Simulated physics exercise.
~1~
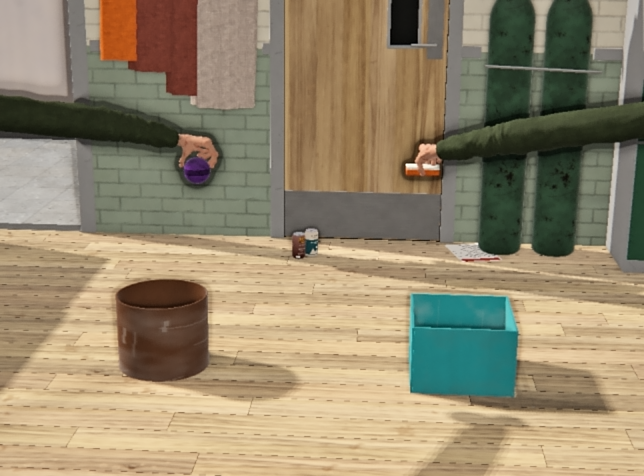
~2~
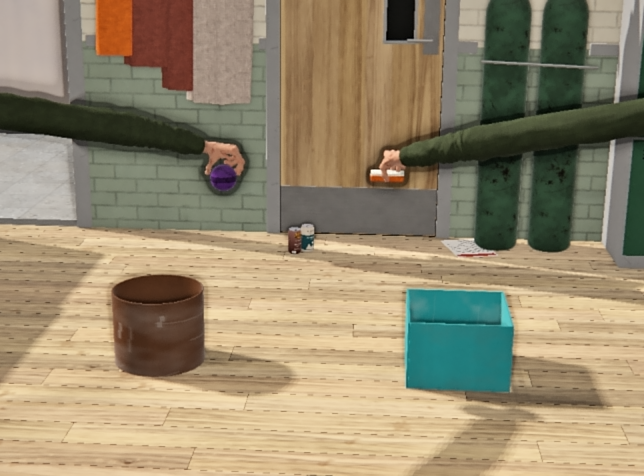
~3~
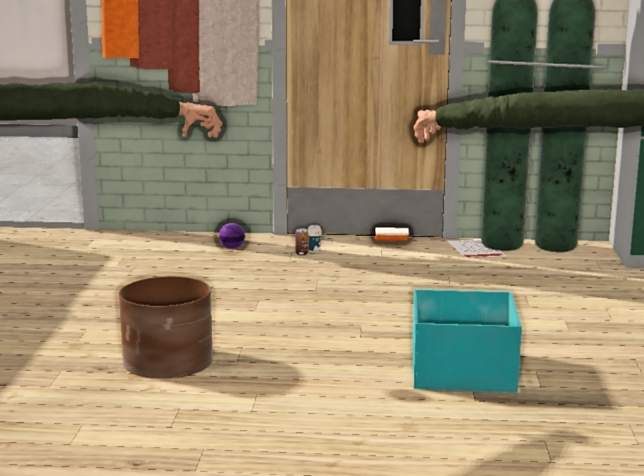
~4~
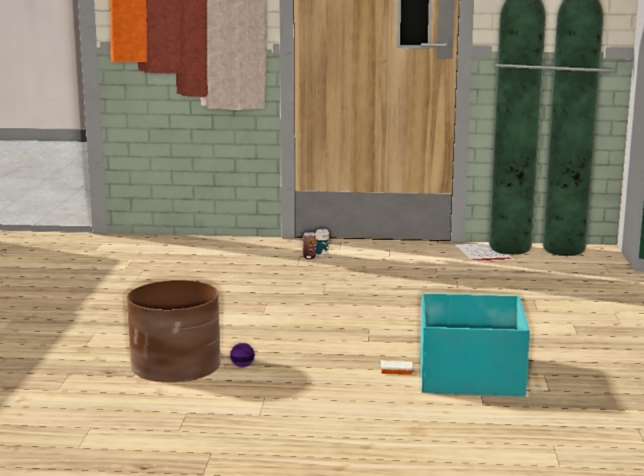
Two hands moving a purple ball and an orange sponge inward, then letting go, both landing on the floor beside their containers.
